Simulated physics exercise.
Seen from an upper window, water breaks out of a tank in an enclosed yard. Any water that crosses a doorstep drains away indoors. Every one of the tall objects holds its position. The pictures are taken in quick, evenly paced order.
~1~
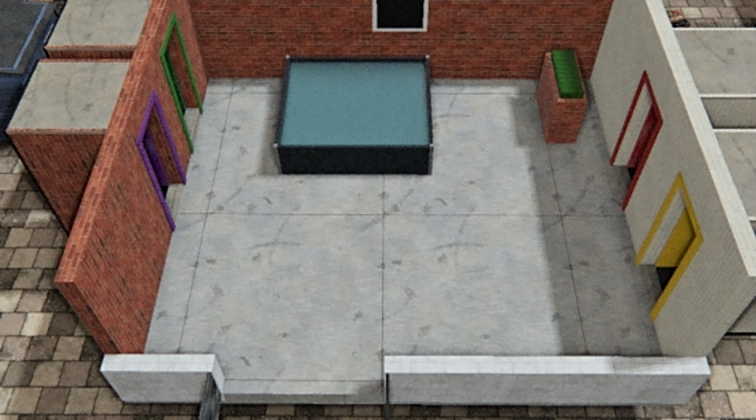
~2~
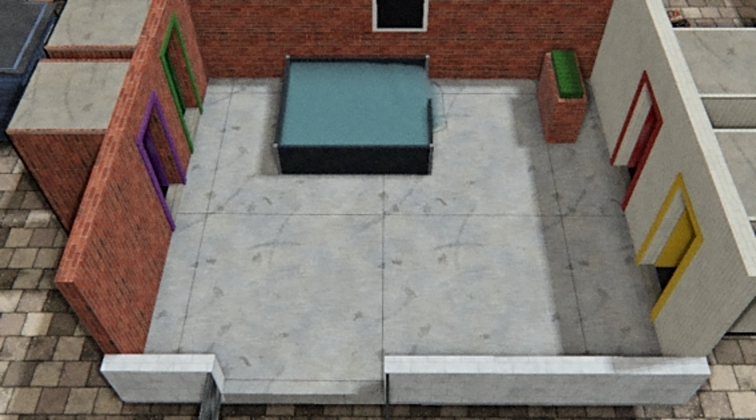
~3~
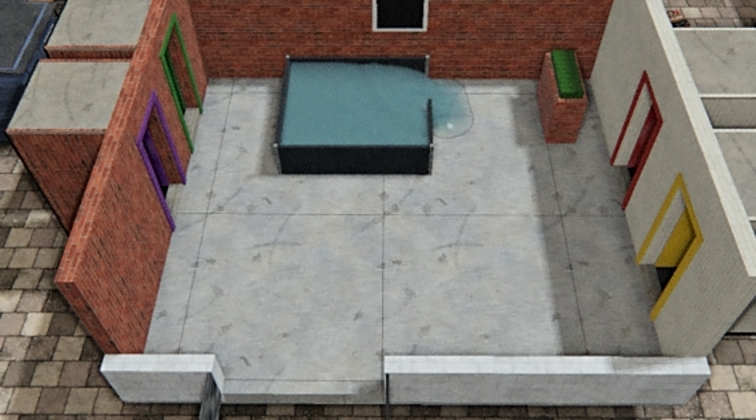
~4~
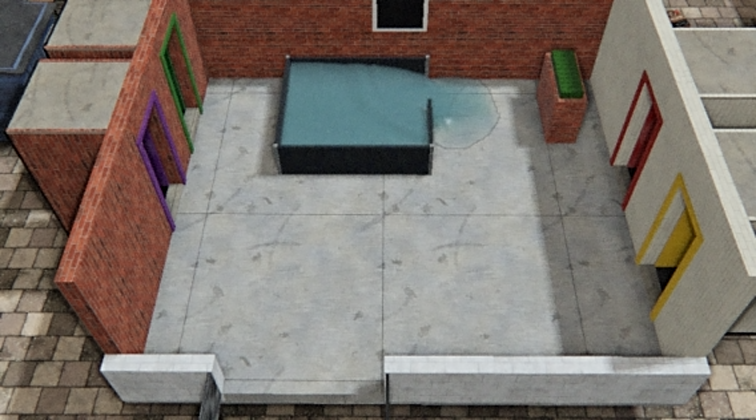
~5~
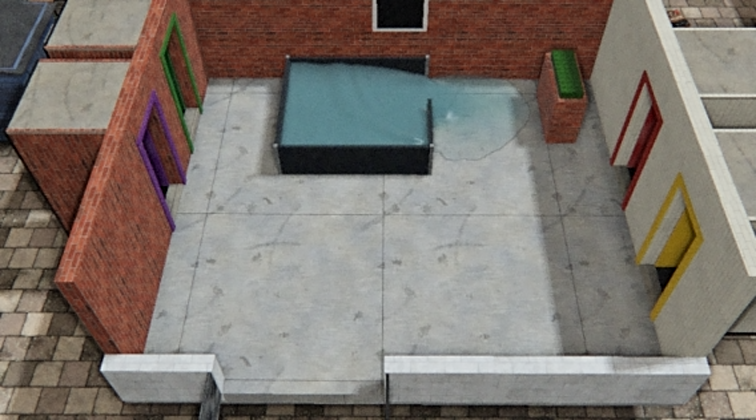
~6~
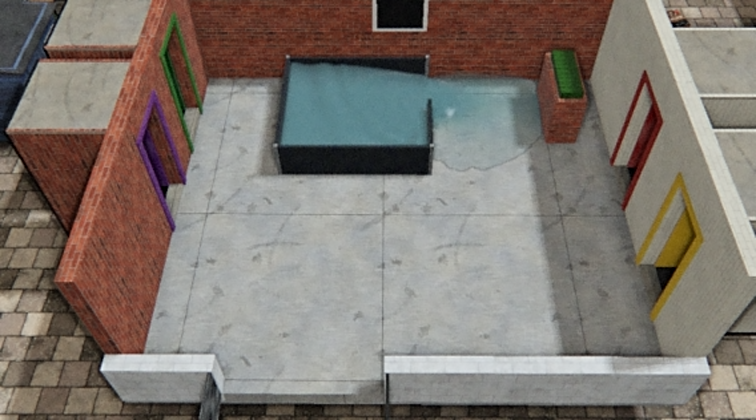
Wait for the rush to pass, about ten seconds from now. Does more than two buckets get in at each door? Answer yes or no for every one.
Purple door: No, red door: Yes, yellow door: Yes, green door: No.
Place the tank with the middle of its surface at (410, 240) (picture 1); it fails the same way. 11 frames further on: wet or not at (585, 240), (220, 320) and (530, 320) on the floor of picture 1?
The first spot ends up sodden, the second left untouched and the third left untouched.
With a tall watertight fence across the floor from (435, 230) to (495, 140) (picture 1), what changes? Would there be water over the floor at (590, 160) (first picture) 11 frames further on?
Looks like that place is swamped.
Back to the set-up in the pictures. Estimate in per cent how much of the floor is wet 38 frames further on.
Some 65 in a hundred.
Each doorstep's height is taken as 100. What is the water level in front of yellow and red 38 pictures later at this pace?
Near 250 and 180 per cent, in that order.
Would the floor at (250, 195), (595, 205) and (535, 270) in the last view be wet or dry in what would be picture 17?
In turn, the points end up high and dry, soaked and high and dry.
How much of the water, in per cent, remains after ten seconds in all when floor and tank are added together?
Roughly 92 per cent.
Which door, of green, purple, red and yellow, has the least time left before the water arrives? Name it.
My pick for first is the door marked red.
A moment on, water covers 15 % of the floor; the purple door not reached, the red door not reached, the yellow door not reached, the green door not reached.
Next, water covers 20 % of the floor; the purple door not reached, the red door under two buckets in, the yellow door not reached, the green door not reached.
Then, water covers 40 % of the floor; the purple door not reached, the red door under two buckets in, the yellow door under two buckets in, the green door not reached.
Later, water covers 65 % of the floor; the purple door not reached, the red door over two buckets in, the yellow door over two buckets in, the green door not reached.
In the end, water covers 90 % of the floor; the purple door wet at the sill, nothing in, the red door over two buckets in, the yellow door far over two buckets in, the green door not reached.
